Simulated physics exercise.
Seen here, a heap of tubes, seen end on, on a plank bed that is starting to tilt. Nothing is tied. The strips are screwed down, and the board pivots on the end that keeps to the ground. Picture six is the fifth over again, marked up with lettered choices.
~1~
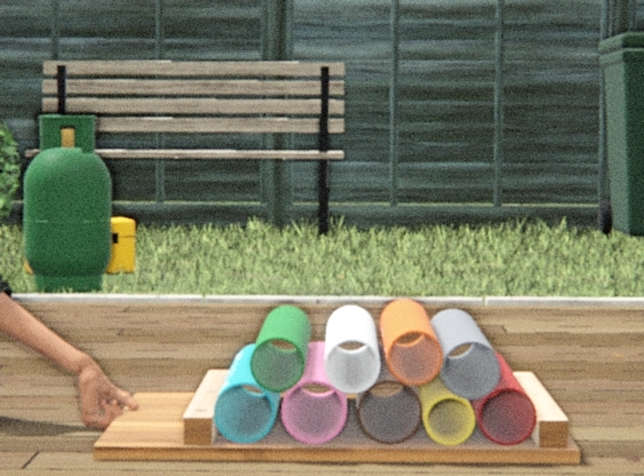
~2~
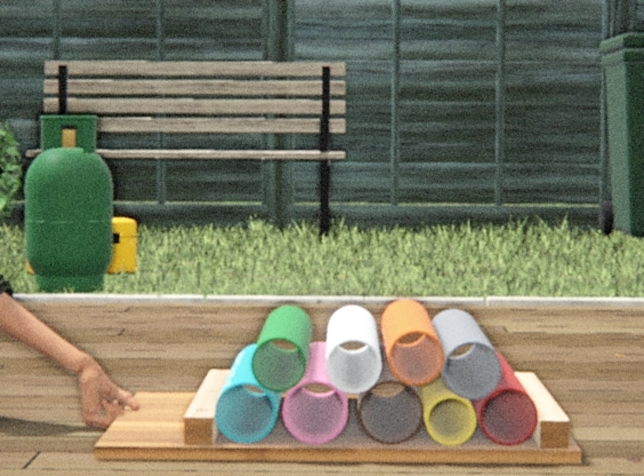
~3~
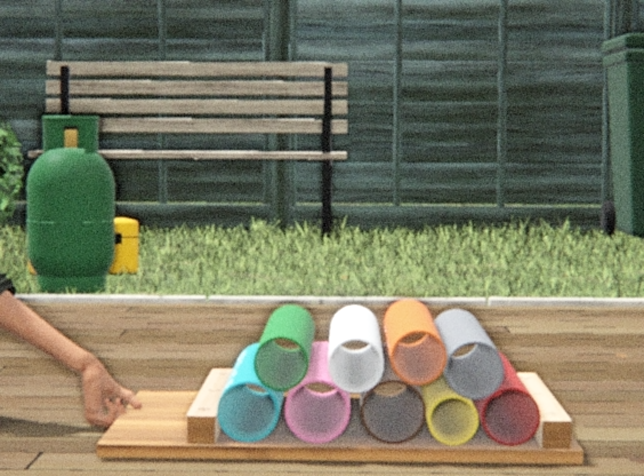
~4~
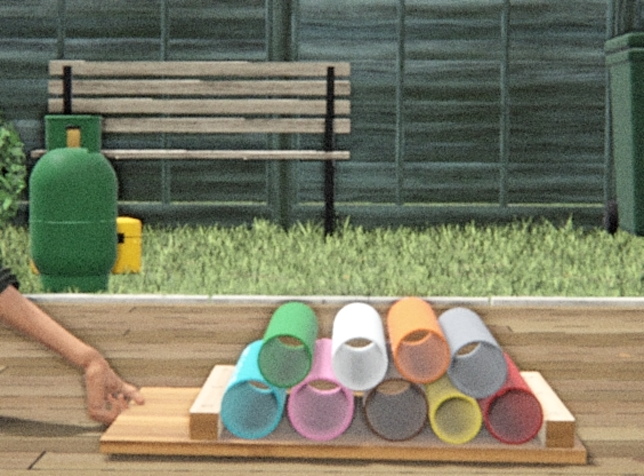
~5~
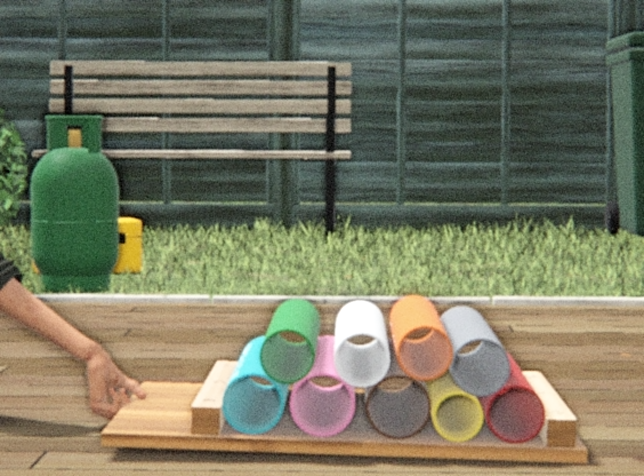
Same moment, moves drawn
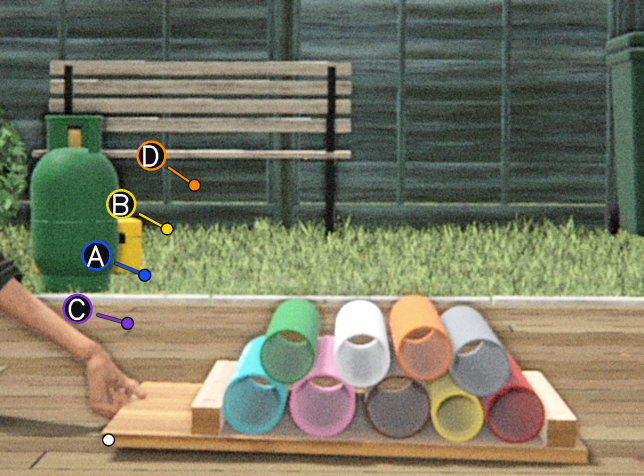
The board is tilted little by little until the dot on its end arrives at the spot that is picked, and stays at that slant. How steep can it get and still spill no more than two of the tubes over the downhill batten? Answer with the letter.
Raise it to B.
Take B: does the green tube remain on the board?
The green tube: Yes.
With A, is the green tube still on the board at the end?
Yes.
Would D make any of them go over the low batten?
Yes.
On the marked copy, A at (145, 275); B at (167, 229); C at (127, 323); D at (194, 186); the white dot at (109, 440).
With B. Early on, board at 17°.
Further on, board at 28°.
At the end, board at 28°, two over the low batten (grey, orange).
As for the rest, A none over the low batten; C none over the low batten; D four over the low batten (white, grey, green, orange).
